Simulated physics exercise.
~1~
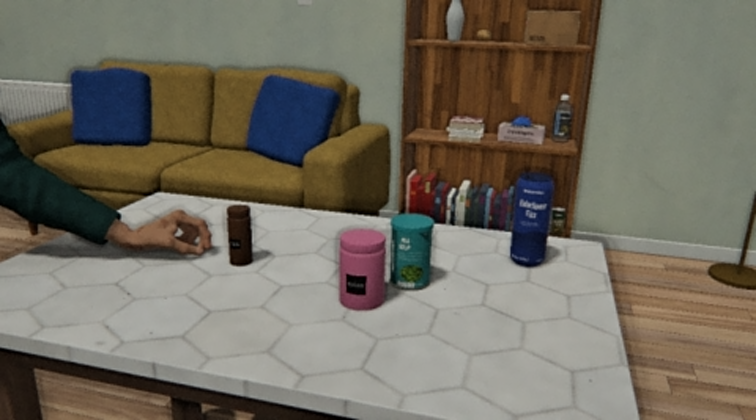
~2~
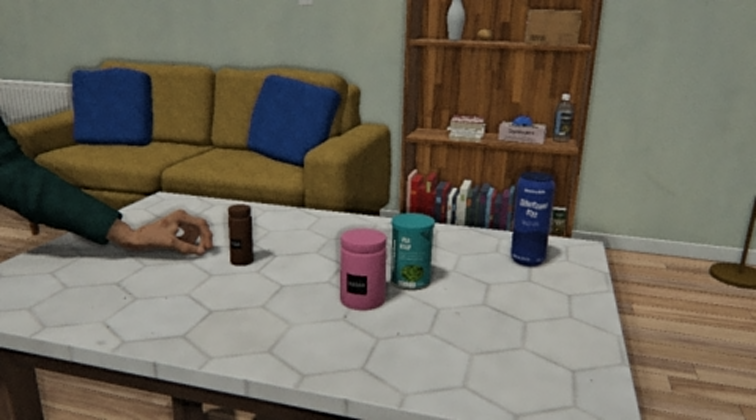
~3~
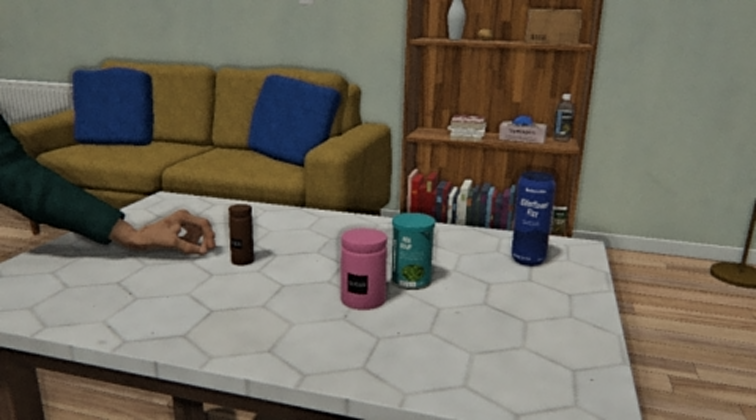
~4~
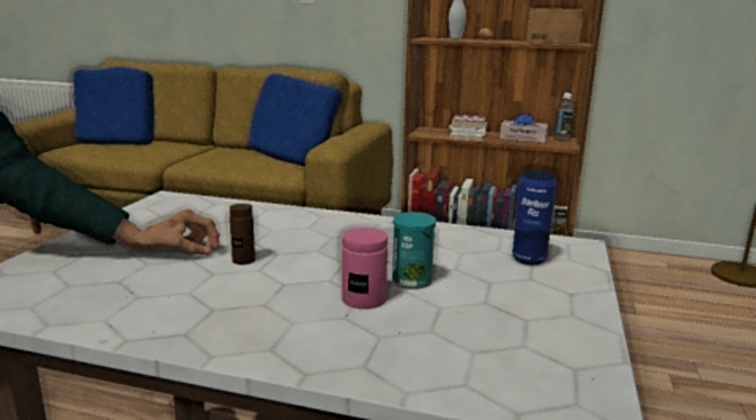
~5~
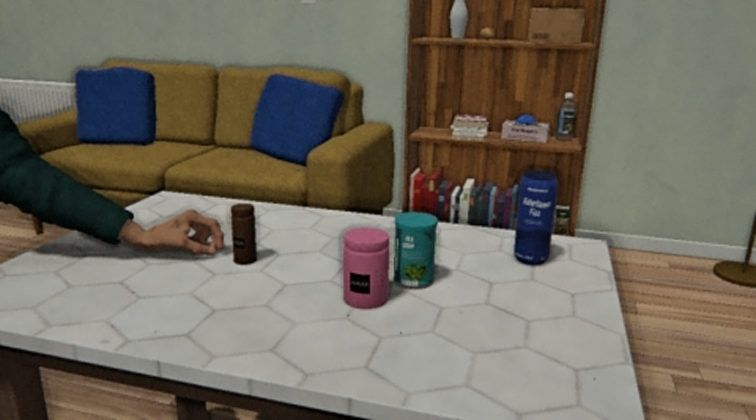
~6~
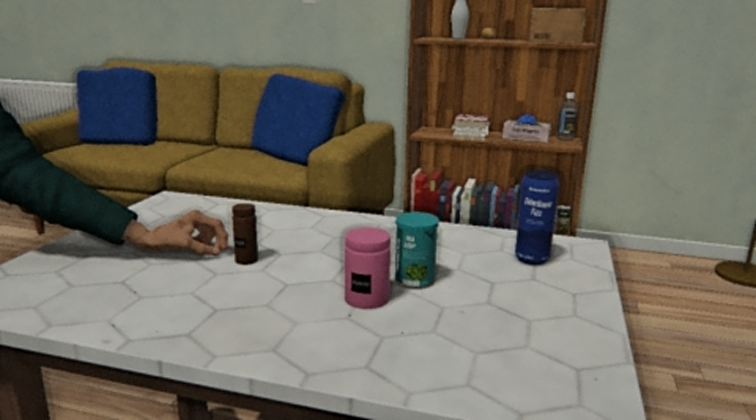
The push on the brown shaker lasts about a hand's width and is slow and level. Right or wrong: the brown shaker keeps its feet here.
Right, it stays up.
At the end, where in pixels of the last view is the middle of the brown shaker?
Roughly (309, 242).
Then, 0.50 s after the last picture, things are still on the move.
Then, 1.00 s after the last picture, brown shaker slid about its own width near (270, 237).
Then, 1.50 s after the last picture, brown shaker slid well along near (288, 239).
Then, 1.90 s after the last picture, brown shaker slid well along near (304, 241).
At rest, moved from the start, brown shaker. Seen from the same camera at the end, brown shaker near (308, 242).
